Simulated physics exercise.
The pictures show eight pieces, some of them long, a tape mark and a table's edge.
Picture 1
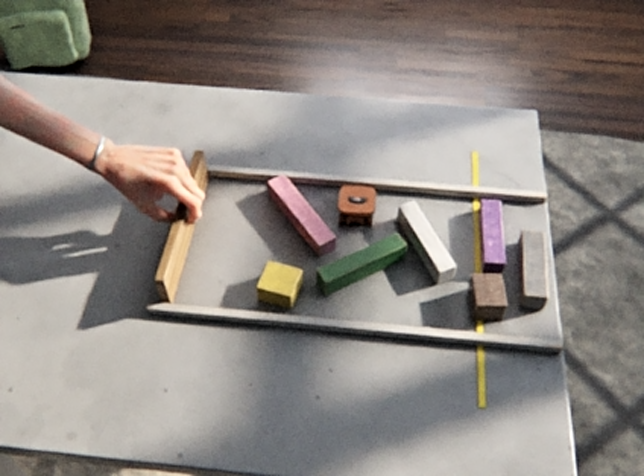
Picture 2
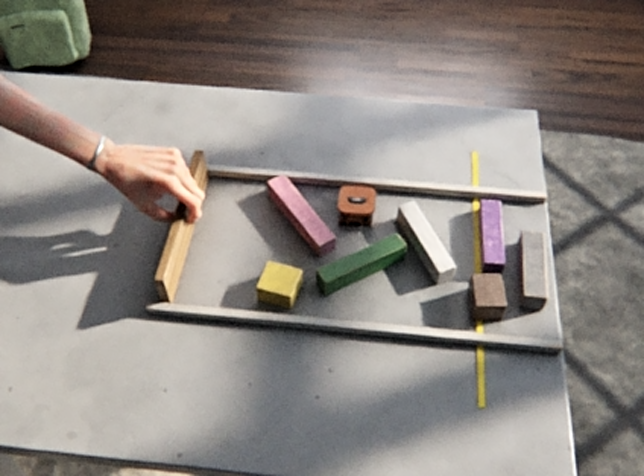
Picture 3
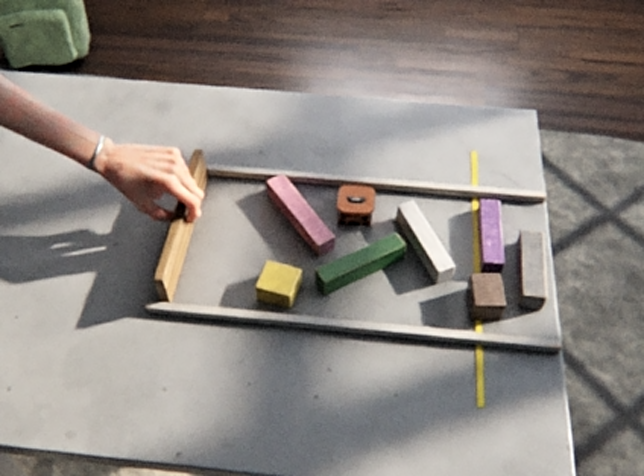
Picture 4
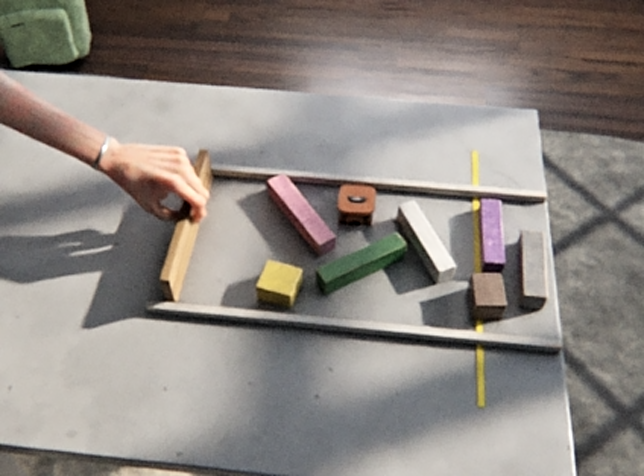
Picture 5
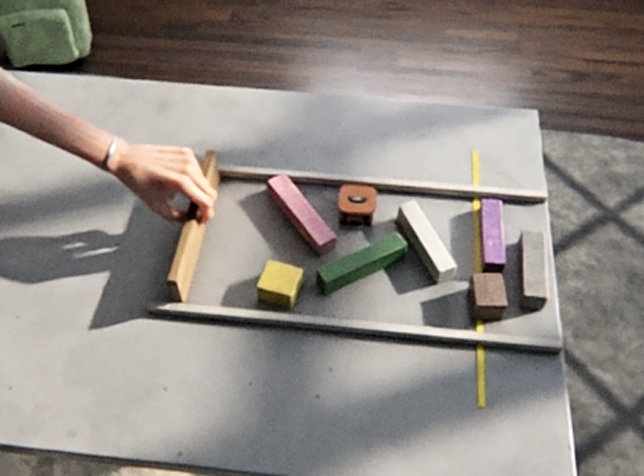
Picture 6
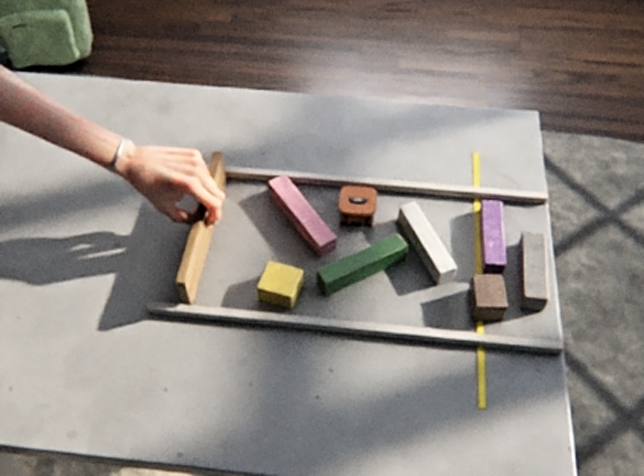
A hand sliding a wooden board slightly right between two rails, while the coloured blocks ahead of it stay still on a grey table.
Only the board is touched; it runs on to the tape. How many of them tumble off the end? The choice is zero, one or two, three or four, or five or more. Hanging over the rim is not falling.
The number that fall off is one or two.
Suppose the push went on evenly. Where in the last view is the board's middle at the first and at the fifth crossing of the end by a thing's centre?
At (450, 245) for the first, at (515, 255) for the fifth.
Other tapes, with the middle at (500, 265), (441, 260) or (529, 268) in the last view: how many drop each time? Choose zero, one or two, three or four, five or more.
For each place: Either three or four; none; five or more.
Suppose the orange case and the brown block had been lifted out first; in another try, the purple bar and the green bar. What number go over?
First 1, then 1.
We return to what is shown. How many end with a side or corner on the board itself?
It touches 2.
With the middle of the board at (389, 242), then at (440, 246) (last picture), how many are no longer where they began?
5 and 8.
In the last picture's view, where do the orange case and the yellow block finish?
Near (517, 218) and (500, 304).
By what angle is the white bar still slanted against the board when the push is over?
Some 5 degrees.
Soon after, none off yet; grey bar at rest near (533, 270); purple bar at rest near (492, 236); brown block at rest near (487, 298).
At rest, the number that fall off is one or two; fallen, purple bar and grey bar.
